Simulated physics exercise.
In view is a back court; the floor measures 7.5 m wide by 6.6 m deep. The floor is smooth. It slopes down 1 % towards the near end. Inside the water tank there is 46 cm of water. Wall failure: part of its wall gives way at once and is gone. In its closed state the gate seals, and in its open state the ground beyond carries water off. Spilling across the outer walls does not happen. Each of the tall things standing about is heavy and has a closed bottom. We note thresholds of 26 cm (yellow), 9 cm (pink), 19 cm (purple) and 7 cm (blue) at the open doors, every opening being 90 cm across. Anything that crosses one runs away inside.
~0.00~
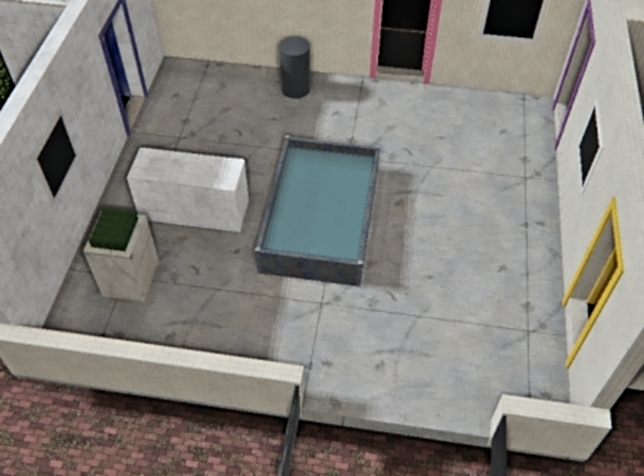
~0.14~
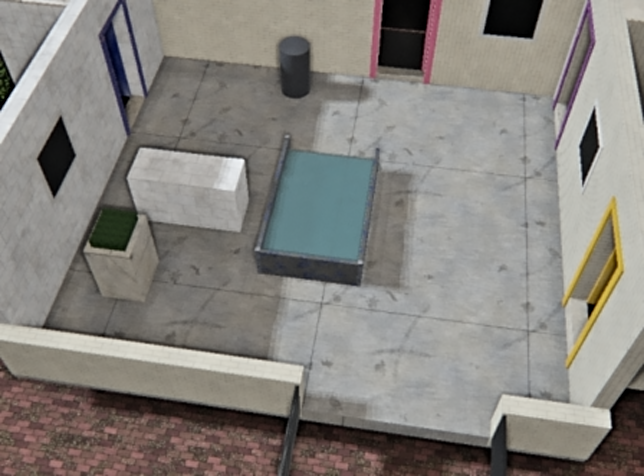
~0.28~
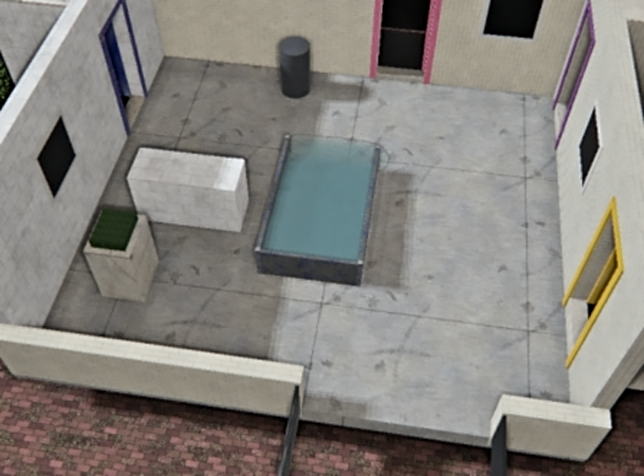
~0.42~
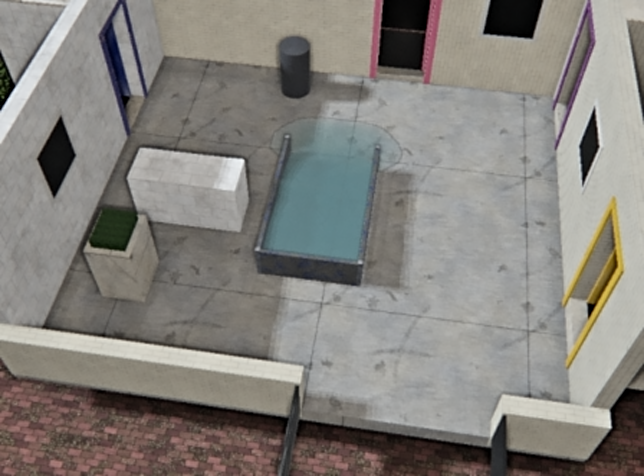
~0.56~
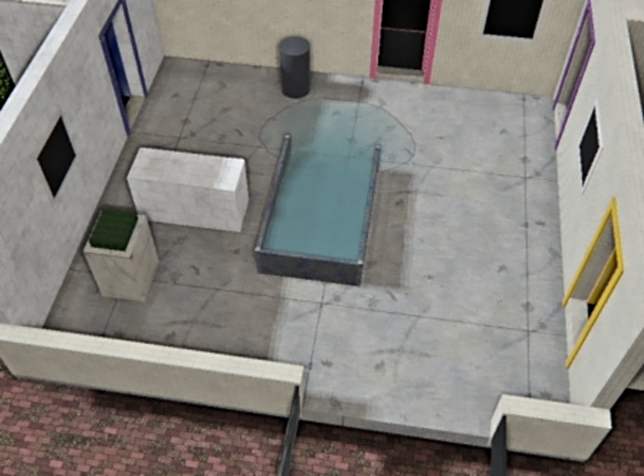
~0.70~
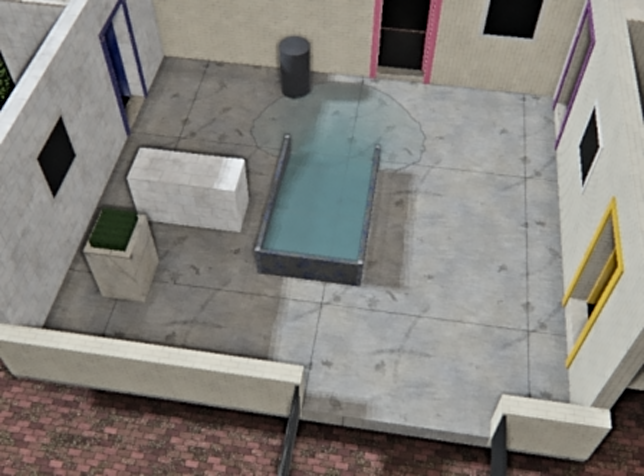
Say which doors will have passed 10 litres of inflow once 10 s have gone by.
After that time: Yellow door: Not passed, pink door: Passed, purple door: Not passed, blue door: Not passed.
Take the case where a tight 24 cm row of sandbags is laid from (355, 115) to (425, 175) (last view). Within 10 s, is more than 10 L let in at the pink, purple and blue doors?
Result - pink: No, not exceeded, purple: No, not exceeded, blue: Yes, exceeded.
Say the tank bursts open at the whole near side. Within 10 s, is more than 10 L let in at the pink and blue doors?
Pink short, blue short.
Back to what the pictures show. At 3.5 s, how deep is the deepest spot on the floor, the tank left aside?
Around 20 centimetres deep.
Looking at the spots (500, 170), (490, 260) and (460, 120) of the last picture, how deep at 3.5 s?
First spot near 0 cm, second near 0 cm, third near 7 cm.
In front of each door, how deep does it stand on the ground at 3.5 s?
In centimetres - yellow: 0, pink: 15, purple: 15, blue: 5.
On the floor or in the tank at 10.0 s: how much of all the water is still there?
About 90 per cent.
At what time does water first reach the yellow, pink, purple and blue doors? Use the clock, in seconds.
Yellow: 5.5 s; pink: 0.9 s; purple: 3.0 s; blue: 3.4 s.
After 1.4 s water covers 15 % of the floor and is deepest (26 cm) near (329, 76); yellow door not reached, pink door 17 cm at the sill, 3 L in, purple door not reached, blue door not reached.
After 2.2 s water covers 20 % of the floor and is deepest (25 cm) near (329, 76); yellow door not reached, pink door 19 cm at the sill, 26 L in, purple door not reached, blue door not reached.
After 3.5 s water covers 30 % of the floor and is deepest (20 cm) near (172, 60); yellow door not reached, pink door 15 cm at the sill, 69 L in, purple door 15 cm at the sill, 0 L in, blue door 5 cm at the sill, 0 L in.
After 6.0 s water covers 55 % of the floor and is deepest (10 cm) near (542, 126); yellow door 2 cm at the sill, 0 L in, pink door 6 cm at the sill, 82 L in, purple door 10 cm at the sill, 0 L in, blue door 6 cm at the sill, 2 L in.
After 10.0 s water covers 85 % of the floor and is deepest (9 cm) near (32, 353); yellow door 3 cm at the sill, 0 L in, pink door 2 cm at the sill, 82 L in, purple door 4 cm at the sill, 0 L in, blue door 4 cm at the sill, 2 L in.
